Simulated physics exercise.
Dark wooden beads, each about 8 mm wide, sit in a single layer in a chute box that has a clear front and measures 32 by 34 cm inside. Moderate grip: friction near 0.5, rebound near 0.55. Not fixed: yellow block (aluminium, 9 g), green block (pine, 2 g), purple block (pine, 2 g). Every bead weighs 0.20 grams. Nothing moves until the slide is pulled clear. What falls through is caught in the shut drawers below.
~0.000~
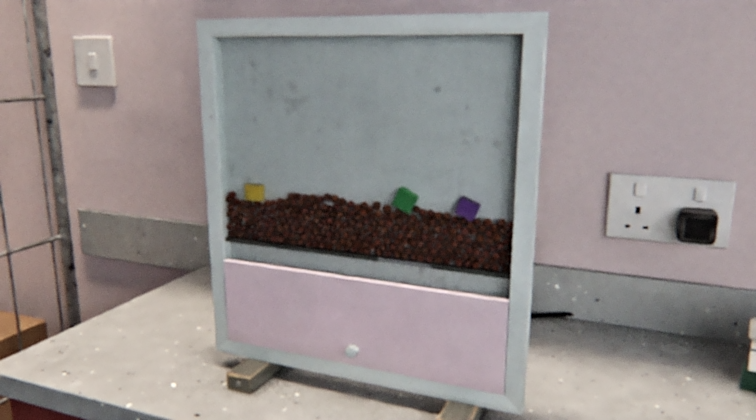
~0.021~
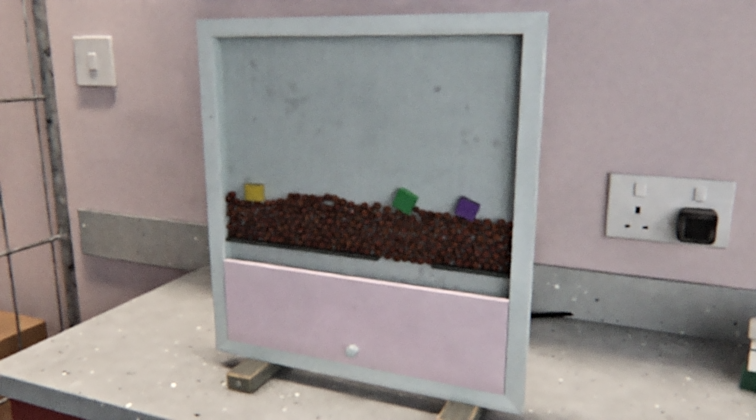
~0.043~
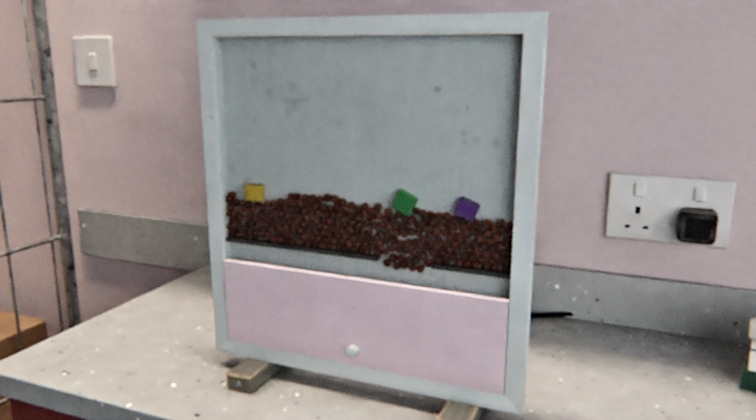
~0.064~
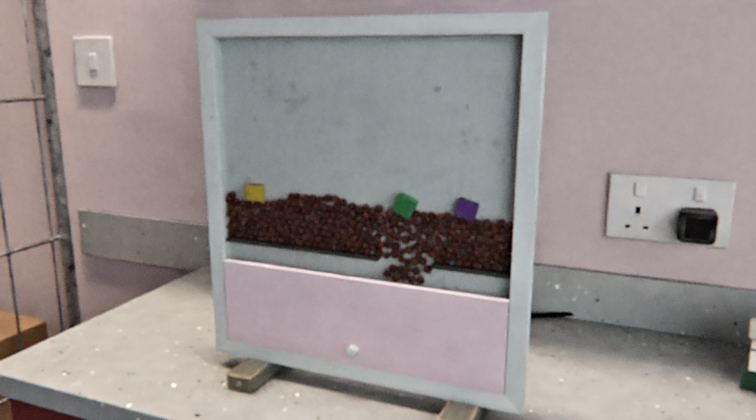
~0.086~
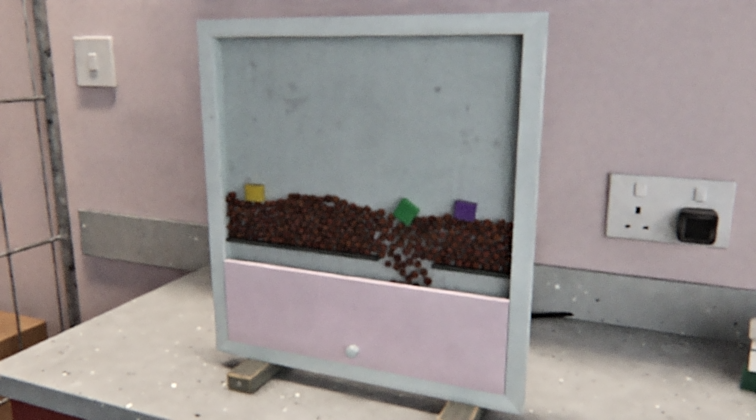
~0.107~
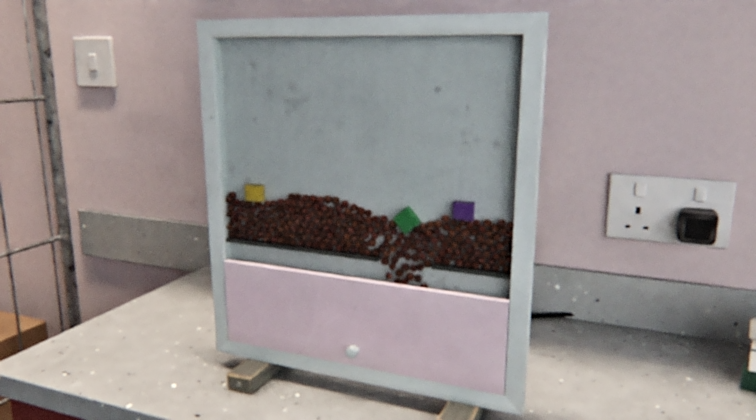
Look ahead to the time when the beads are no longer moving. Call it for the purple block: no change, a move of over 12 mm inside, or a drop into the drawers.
A drop.
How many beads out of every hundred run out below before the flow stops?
Close to 45 in a hundred.
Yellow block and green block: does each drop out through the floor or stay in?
Yellow: Remains; green: Falls through.
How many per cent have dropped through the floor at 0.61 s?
Around 35 in a hundred at that time.
After 0.26 s, 25 % are out; yellow block moved 0.0 cm; green block below the floor; purple block moved 3.4 cm tilted 79°.
After 0.61 s, 35 % are out; yellow block moved 0.0 cm; green block below the floor; purple block below the floor.
After 1.31 s, 45 % are out; yellow block moved 0.0 cm; green block below the floor; purple block below the floor.
Settled by 1.9 s, 45 % are out; yellow block moved 0.0 cm; green block below the floor; purple block below the floor.
